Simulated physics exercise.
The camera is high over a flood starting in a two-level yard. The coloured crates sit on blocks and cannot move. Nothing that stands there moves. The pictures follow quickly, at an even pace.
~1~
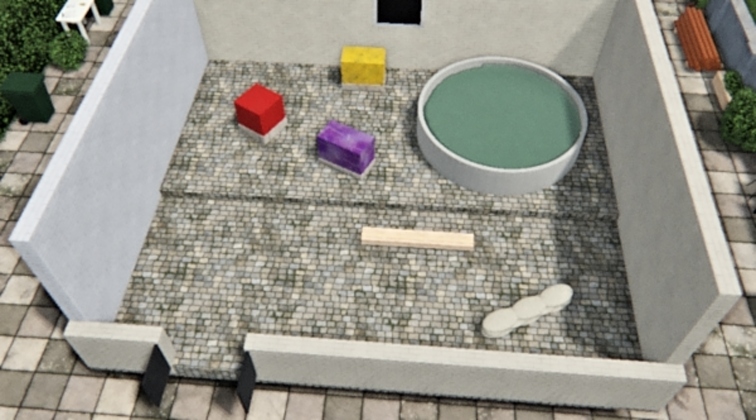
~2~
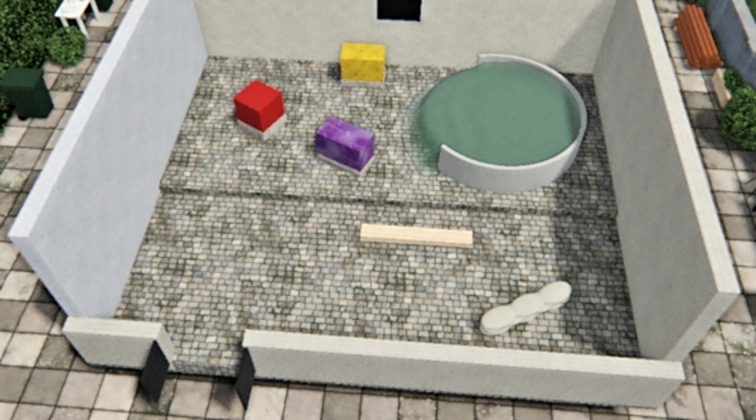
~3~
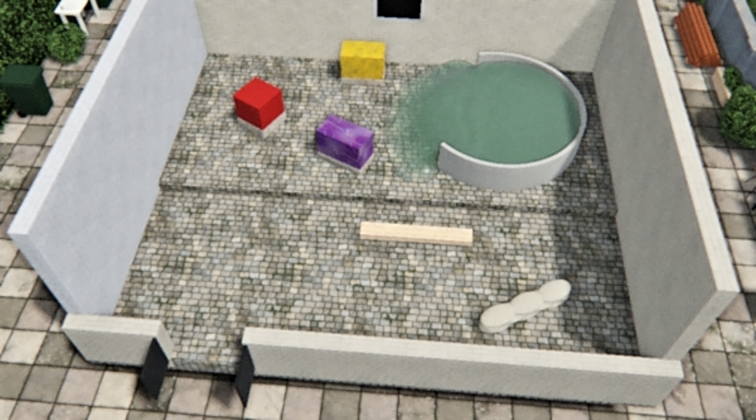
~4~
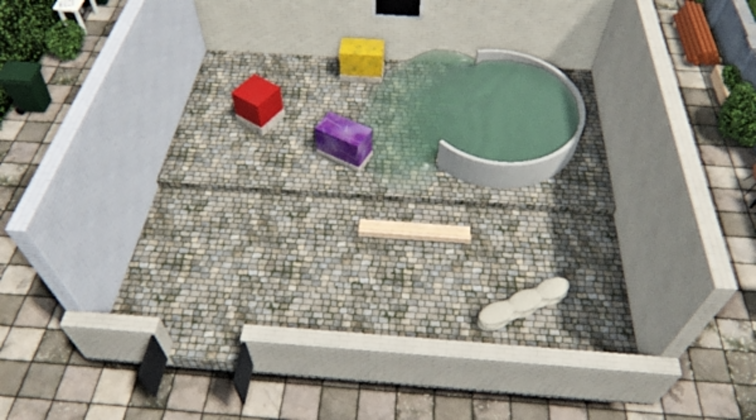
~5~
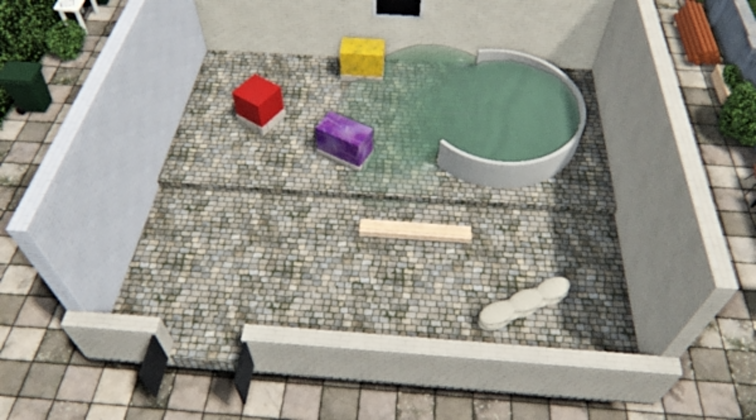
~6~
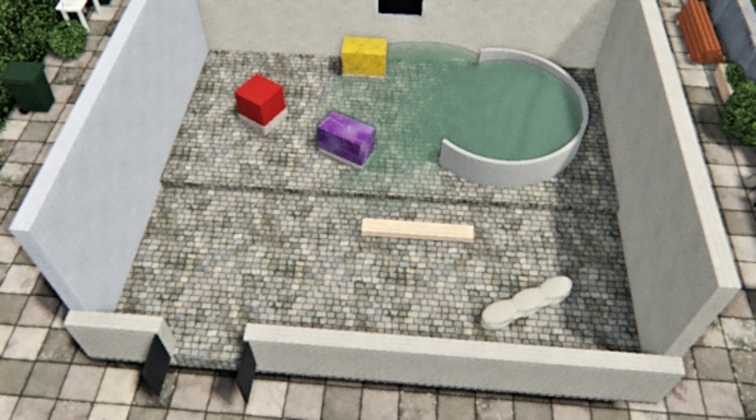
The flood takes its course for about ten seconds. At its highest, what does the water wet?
One by one: The purple crate is soaked; the red crate is soaked; the yellow crate is soaked.
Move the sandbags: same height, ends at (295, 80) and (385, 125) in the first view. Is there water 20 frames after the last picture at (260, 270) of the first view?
Verdict: Wet.
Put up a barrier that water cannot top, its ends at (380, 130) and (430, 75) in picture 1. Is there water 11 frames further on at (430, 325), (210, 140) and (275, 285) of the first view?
In that order: No water, not flooded, wet.
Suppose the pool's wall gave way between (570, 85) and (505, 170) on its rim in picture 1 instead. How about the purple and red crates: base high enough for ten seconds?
In short: The purple one remains dry; the red one remains dry.
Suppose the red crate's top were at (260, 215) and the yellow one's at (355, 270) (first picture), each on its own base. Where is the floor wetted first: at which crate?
I say the purple crate.
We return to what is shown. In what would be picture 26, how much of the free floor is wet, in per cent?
Close to 60 %.
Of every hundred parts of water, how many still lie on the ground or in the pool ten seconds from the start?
Roughly 86 per cent.
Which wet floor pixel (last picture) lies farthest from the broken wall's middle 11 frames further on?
I would point to (209, 311).
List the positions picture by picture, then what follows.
In the first picture, still water in the pool at (501, 113).
In the second picture, the front is at a hidden place, out from the gap at (424, 107).
In the third picture, water pours out at (424, 106) and has run to (411, 179).
In the fourth picture, water pours out at (422, 104) and has run to (385, 185).
In the fifth picture, water pours out at (423, 104) and has run to (381, 206).
In the sixth picture, water pours out at (425, 104) and has run to (354, 212).
A moment on, water covers 30 % of the floor; the purple crate water round its plinth, the red crate water round its plinth, the yellow crate water round its plinth.
Next, water covers 45 % of the floor; the purple crate water round its plinth, the red crate water round its plinth, the yellow crate water round its plinth.
Then, water covers 60 % of the floor; the purple crate water round its plinth, the red crate water round its plinth, the yellow crate water round its plinth.
Later, water covers 70 % of the floor; the purple crate water round its plinth, the red crate water round its plinth, the yellow crate water round its plinth.
In the end, water covers 95 % of the floor; the purple crate was topped, the red crate was topped, the yellow crate was topped.
